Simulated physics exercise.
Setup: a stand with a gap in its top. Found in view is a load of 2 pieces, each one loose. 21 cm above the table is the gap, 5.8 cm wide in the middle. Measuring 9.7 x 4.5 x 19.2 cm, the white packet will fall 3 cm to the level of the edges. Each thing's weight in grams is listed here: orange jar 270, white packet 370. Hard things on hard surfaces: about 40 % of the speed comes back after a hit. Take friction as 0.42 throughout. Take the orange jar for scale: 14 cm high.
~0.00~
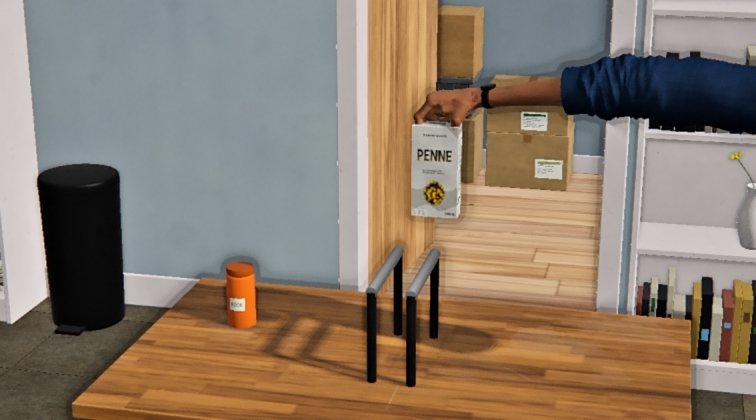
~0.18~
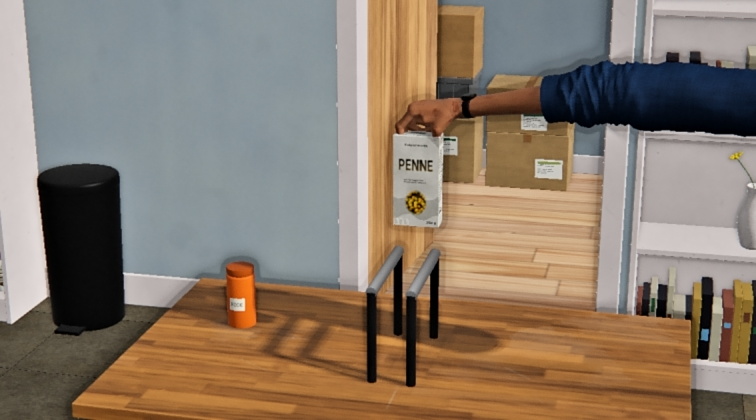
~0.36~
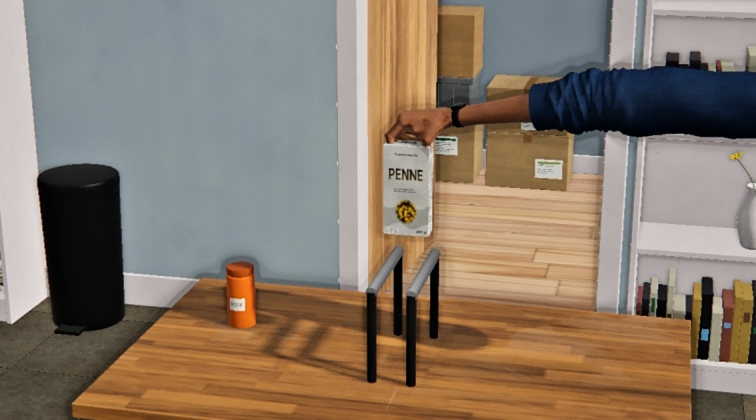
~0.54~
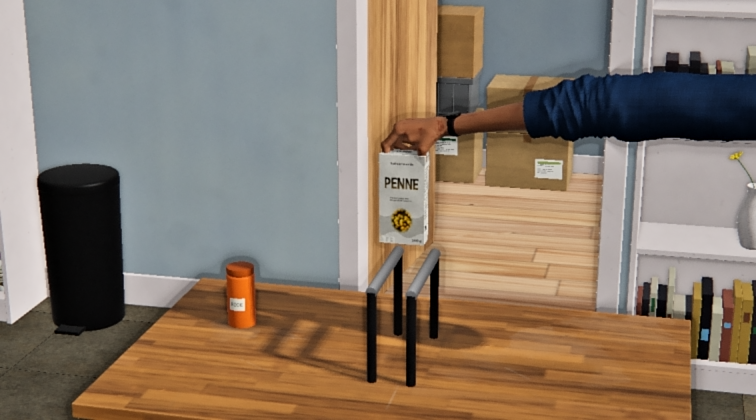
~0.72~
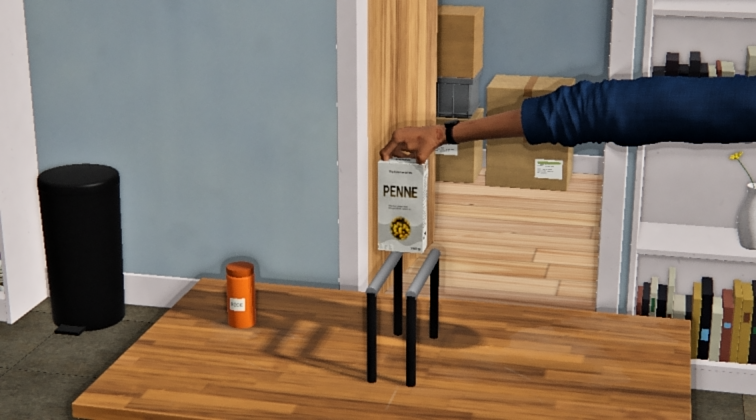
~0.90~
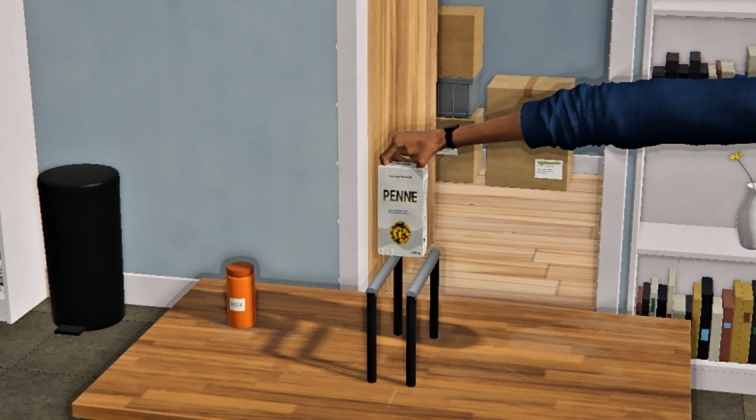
The video shows a hand holding a white packet labelled penne, moving it left and down until it is just above a slotted stand on a wooden table, while an orange jar stays still to the left.
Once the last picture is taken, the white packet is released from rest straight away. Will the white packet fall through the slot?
No.
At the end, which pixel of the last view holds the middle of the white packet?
End position, around (402, 223).
By 1.10 s, white packet 3 cm from its spot near (402, 222).
By 1.40 s, white packet 3 cm from its spot near (402, 223).
When it is over (1.9 s), both within 4 cm of the start. End places, in pixels of the last picture, white packet near (402, 223). The packet is caught.
